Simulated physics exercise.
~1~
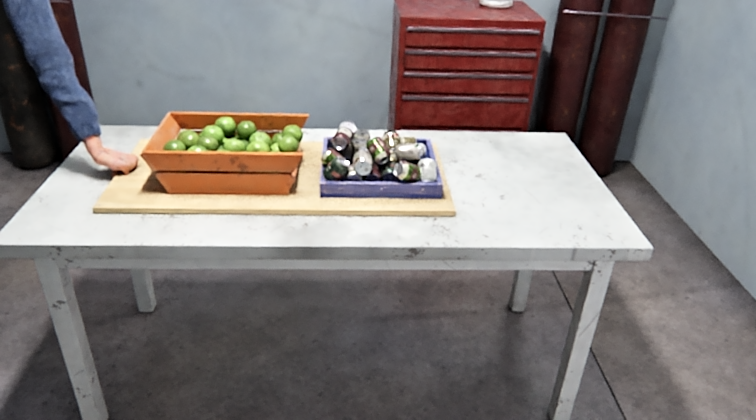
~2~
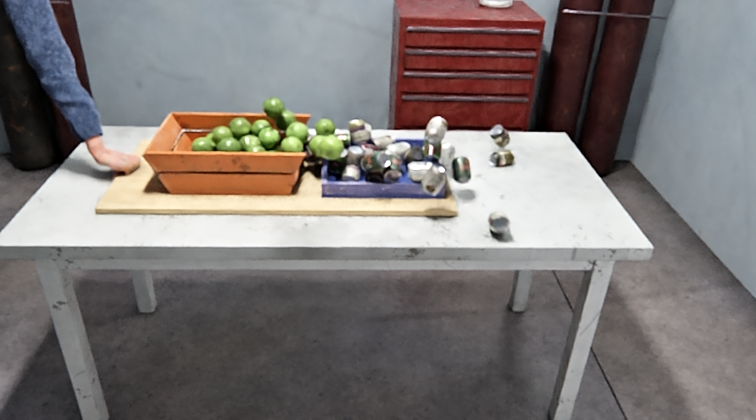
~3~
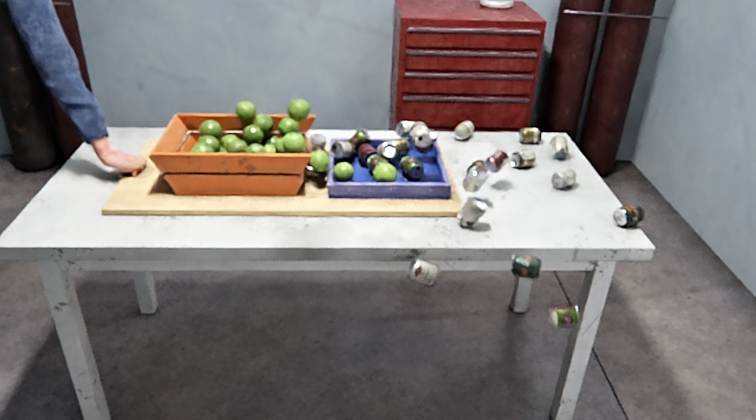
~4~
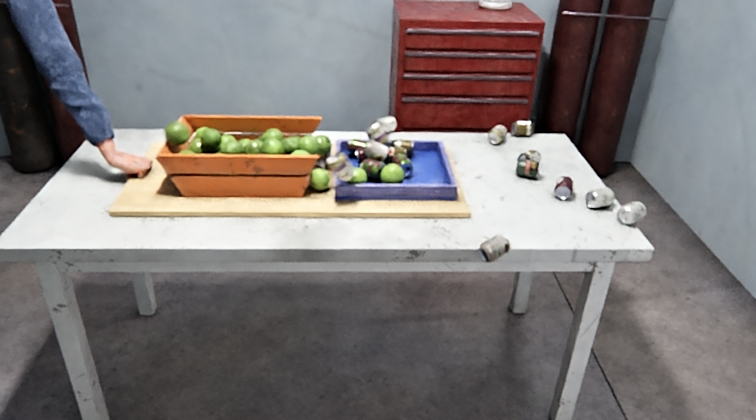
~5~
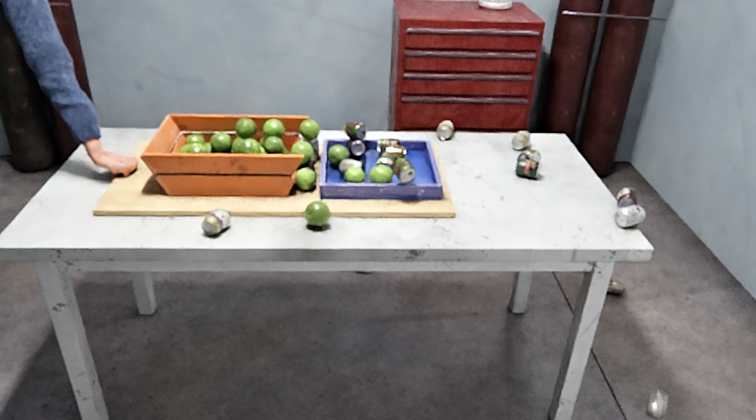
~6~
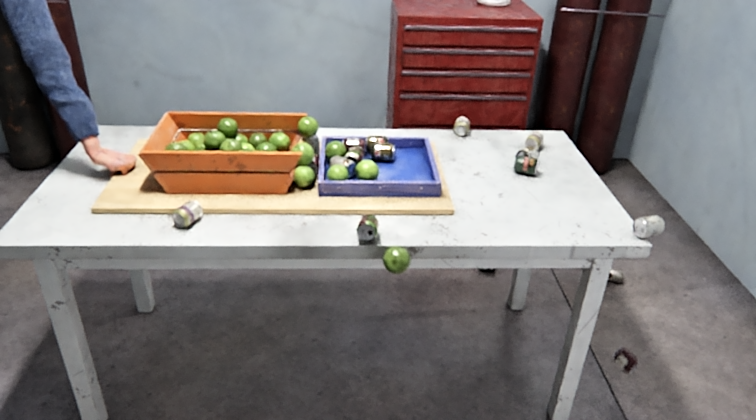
Hand sliding a board back and forth on a table, flinging most cans from a blue crate and a few green apples loose.
